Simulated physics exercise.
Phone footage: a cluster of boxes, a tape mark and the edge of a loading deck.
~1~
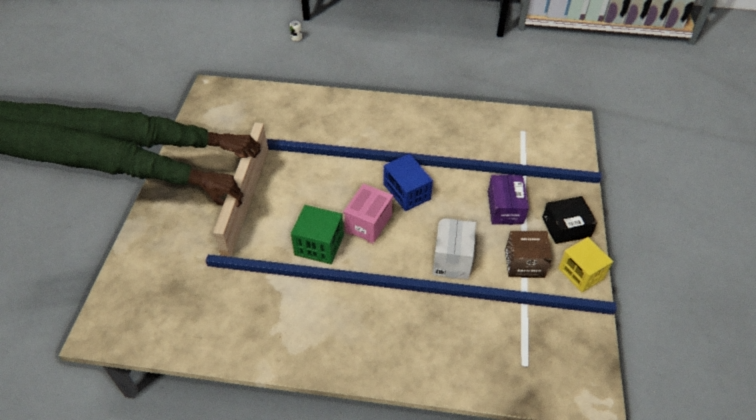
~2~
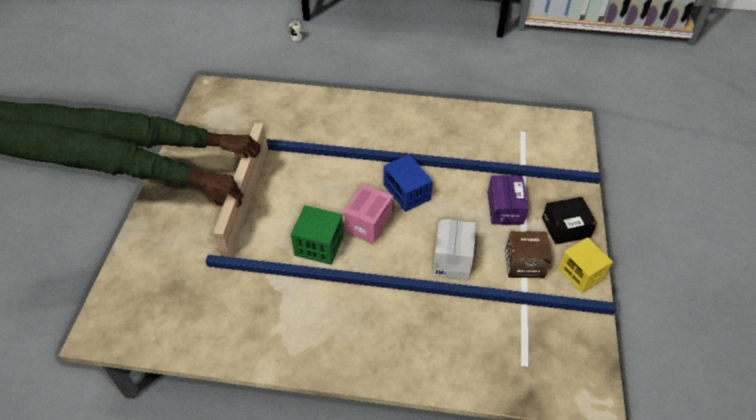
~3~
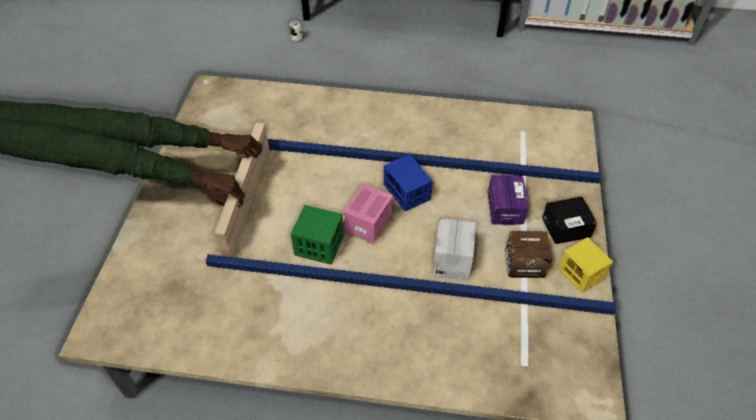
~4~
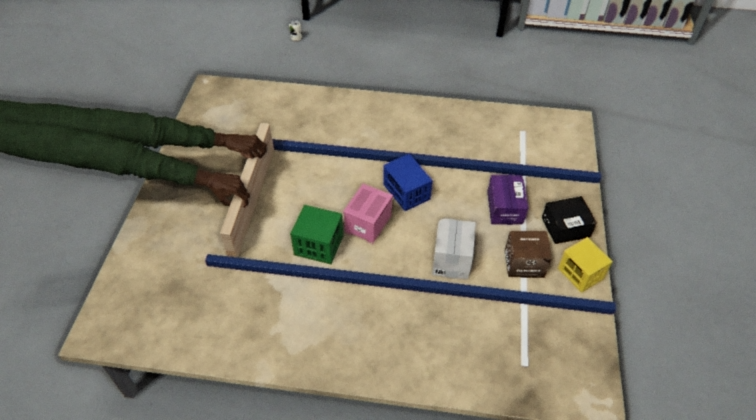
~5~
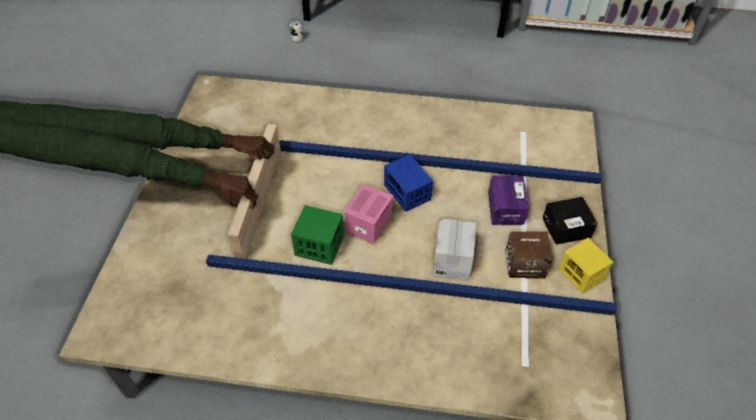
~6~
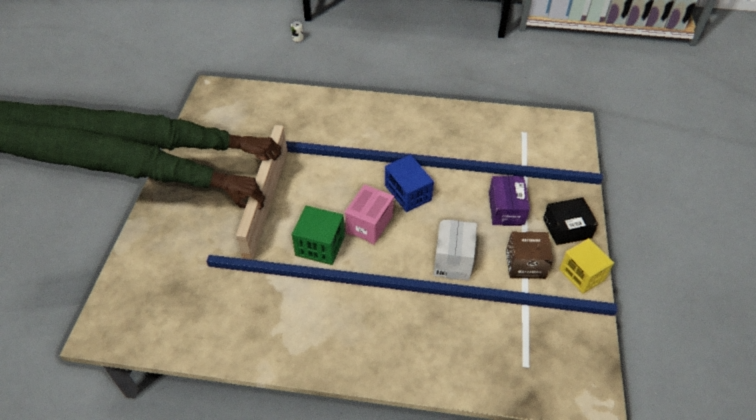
On a worn tabletop, two green-sleeved arms easing a wooden plank slightly right towards scattered coloured crates and boxes, which stay still.
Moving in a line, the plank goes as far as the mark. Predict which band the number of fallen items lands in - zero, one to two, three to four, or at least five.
The number that fall lands in the band three to four.
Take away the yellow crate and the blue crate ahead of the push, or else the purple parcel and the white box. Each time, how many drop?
I'd say 1 the first time and 1 the second time.
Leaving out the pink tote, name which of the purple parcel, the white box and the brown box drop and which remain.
Purple parcel stays put, white box stays put, brown box goes down.
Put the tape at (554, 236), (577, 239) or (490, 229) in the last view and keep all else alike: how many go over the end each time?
In that order 5, 5 and 1.
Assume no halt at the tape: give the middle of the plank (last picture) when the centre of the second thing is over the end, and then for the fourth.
The middle sits near (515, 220) at the first moment and near (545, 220) at the second.
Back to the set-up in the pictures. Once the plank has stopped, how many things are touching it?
It's 3.
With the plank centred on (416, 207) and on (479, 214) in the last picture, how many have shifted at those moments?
The number moved is 4 and then 8.
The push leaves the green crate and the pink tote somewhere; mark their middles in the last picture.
The green crate at (549, 262), the pink tote at (545, 229).
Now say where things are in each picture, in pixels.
The first picture shows yellow crate (585, 265); black parcel (569, 220); brown box (528, 254); plank (244, 188); tape (524, 232).
The second picture shows black parcel (569, 220); pink tote (369, 215).
The third picture shows brown box (528, 254); plank (245, 188).
The fourth picture shows yellow crate (584, 265); white box (454, 249).
The fifth picture shows black parcel (569, 221); green crate (318, 235).
The sixth picture shows yellow crate (586, 266); black parcel (570, 221); brown box (529, 255); plank (264, 191); tape (525, 233).
A little later, none off yet; yellow crate at rest near (586, 266); black parcel at rest near (570, 221); brown box at rest near (529, 255).
Next, none off yet; yellow crate shifted about its own width near (617, 273); black parcel shifted a little near (580, 224); brown box shifted about its own width near (575, 261).
When it is over, the number that fall off is three or four; down, brown box, black parcel and yellow crate.
